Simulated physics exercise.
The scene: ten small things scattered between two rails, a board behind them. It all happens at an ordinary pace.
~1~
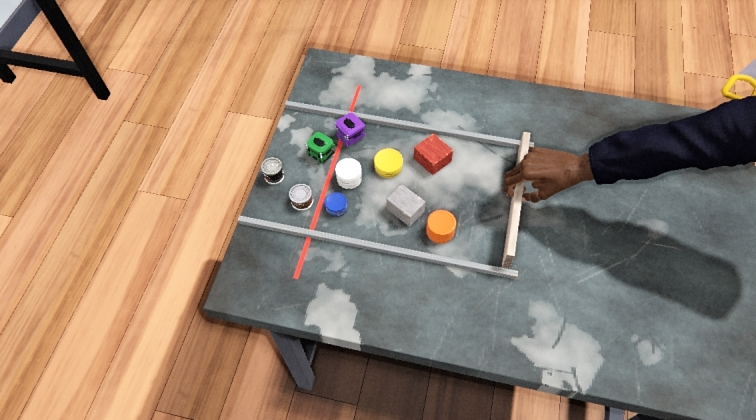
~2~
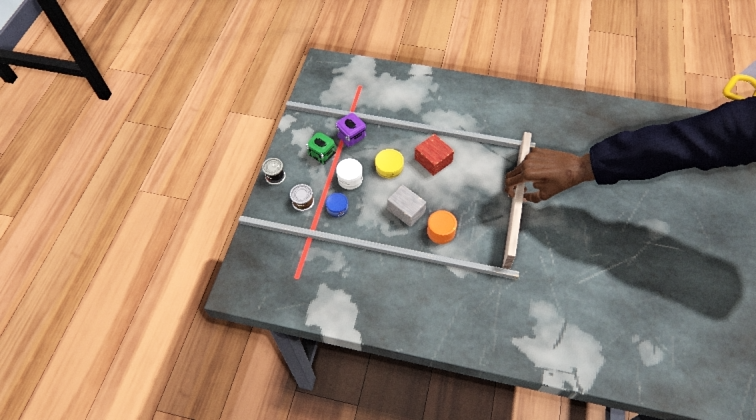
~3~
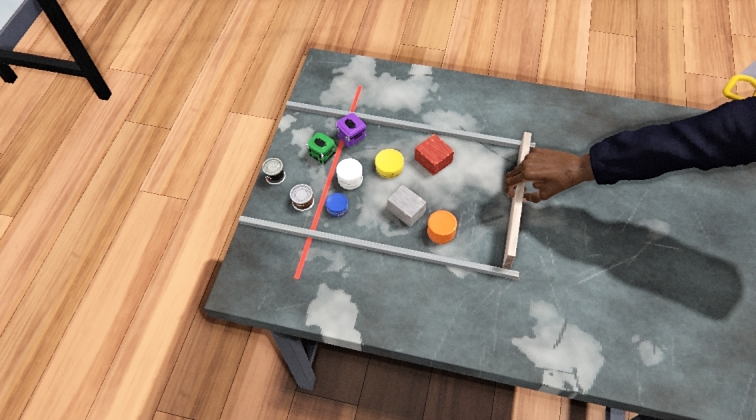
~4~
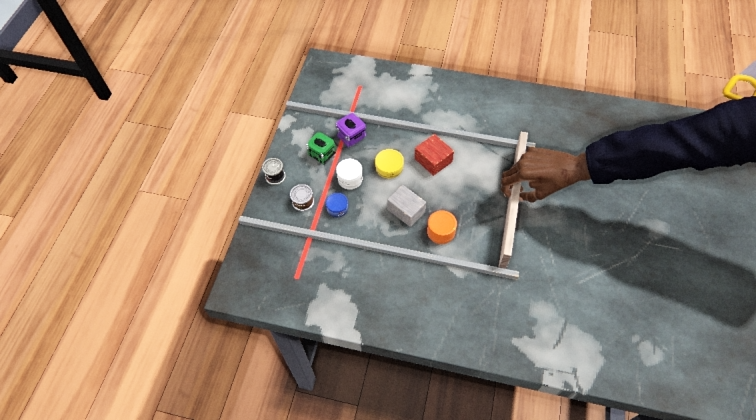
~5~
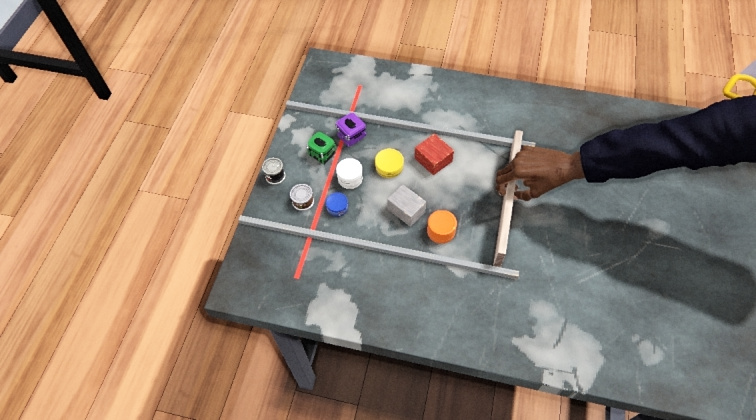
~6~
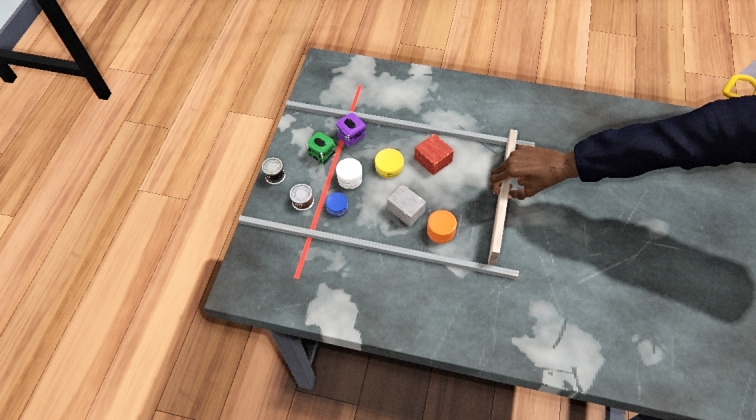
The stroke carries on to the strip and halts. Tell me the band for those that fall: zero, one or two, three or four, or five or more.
The number that fall off is zero.
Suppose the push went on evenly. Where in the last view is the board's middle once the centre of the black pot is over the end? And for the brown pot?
Its middle is around (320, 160) and around (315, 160).
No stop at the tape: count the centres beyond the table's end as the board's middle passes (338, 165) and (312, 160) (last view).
In that order 0 and 2.
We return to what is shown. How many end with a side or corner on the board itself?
That makes 3.
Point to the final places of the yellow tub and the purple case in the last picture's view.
First (310, 158), then (309, 118).
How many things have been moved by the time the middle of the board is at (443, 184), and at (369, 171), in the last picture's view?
At the one place 3, at the other 7.
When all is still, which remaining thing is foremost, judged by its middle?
Foremost is the black pot.
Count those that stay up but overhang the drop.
0 of them.
Soon after, none off yet; black pot at rest near (274, 171); brown pot at rest near (302, 197); green case at rest near (321, 148).
Then, none off yet; black pot at rest near (274, 171); brown pot moved a little near (294, 195); green case moving near (317, 146).
At rest, the number that fall off is zero.
